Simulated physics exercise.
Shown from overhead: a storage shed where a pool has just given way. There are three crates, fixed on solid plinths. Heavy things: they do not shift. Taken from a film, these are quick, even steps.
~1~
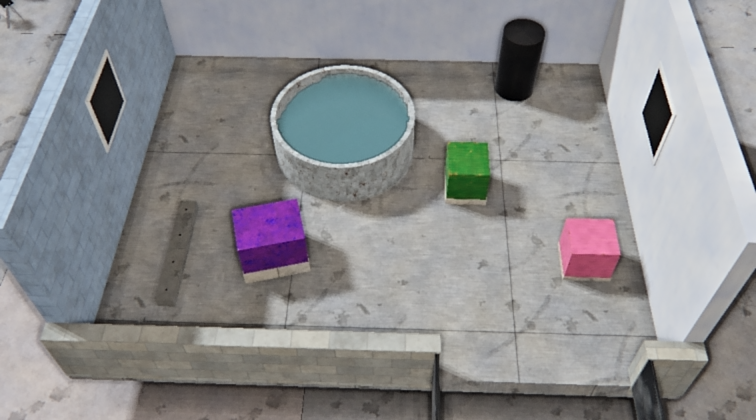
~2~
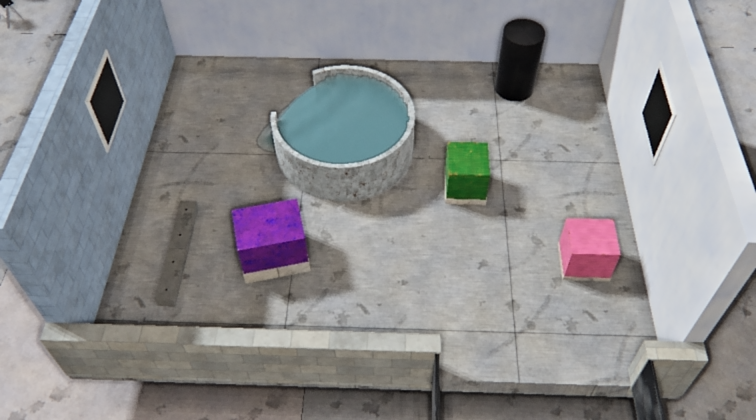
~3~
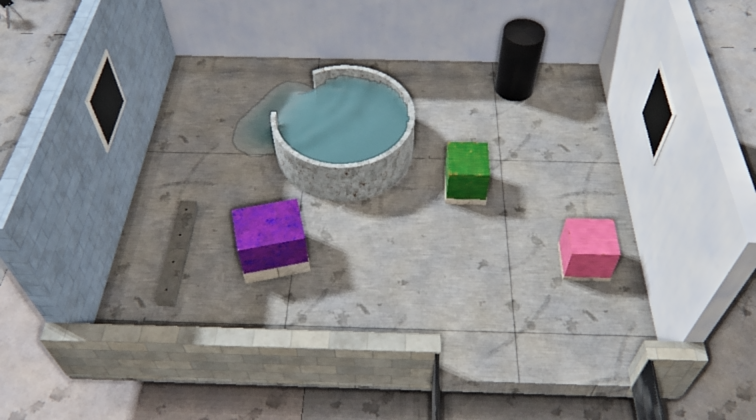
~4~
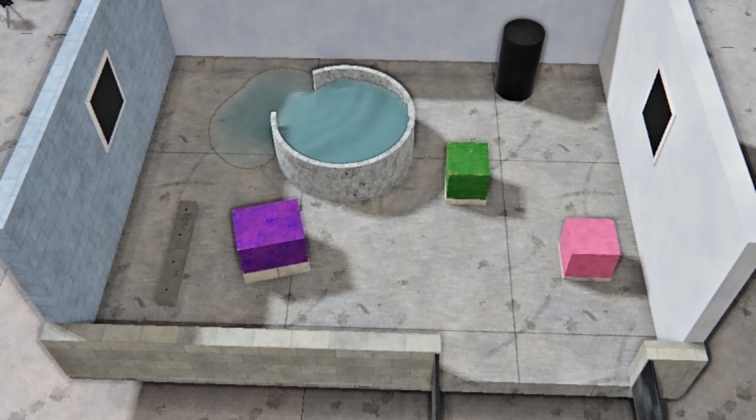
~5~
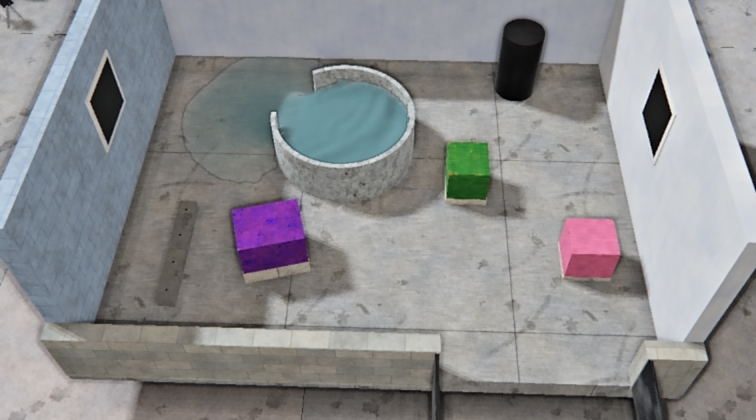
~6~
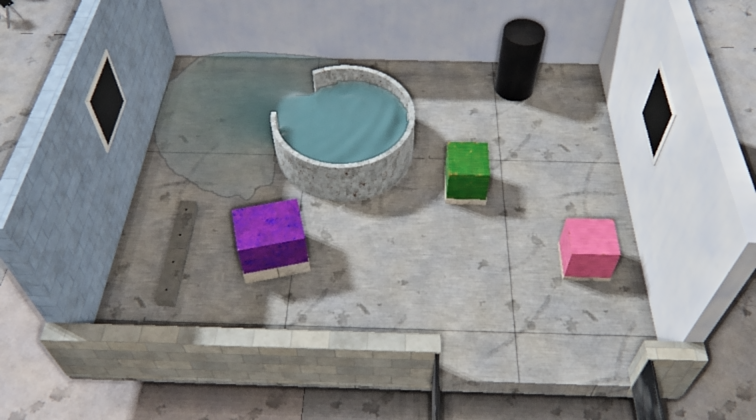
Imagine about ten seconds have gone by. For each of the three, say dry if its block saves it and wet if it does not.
Pink crate: Reached by water; purple crate: Kept safe; green crate: Kept safe.
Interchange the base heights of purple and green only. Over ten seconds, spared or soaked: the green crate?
The green crate stays out of it.
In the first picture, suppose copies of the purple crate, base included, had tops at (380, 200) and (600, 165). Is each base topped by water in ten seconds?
For the first position it is missed; for the second it is missed.
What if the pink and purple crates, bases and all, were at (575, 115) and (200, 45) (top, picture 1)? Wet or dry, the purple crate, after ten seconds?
Purple crate: Reached.
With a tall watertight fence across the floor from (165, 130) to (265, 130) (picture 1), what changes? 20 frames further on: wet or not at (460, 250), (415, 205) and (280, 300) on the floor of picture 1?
As listed: Not flooded, no water, not flooded.
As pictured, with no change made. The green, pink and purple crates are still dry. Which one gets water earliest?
Answer: The crate marked purple.
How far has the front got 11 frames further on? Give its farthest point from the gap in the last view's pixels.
The wet edge reaches furthest near (112, 269).
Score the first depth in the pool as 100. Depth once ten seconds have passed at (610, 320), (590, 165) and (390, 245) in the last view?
About 12, 10 and 6 per cent.
A moment on, water covers 15 % of the floor; the pink crate not reached, the purple crate not reached, the green crate not reached.
Next, water covers 20 % of the floor; the pink crate not reached, the purple crate not reached, the green crate not reached.
Then, water covers 35 % of the floor; the pink crate not reached, the purple crate water round its plinth, the green crate not reached.
Later, water covers 75 % of the floor; the pink crate not reached, the purple crate water round its plinth, the green crate water round its plinth.
In the end, water covers 100 % of the floor; the pink crate was topped, the purple crate stayed above the water, the green crate stayed above the water.
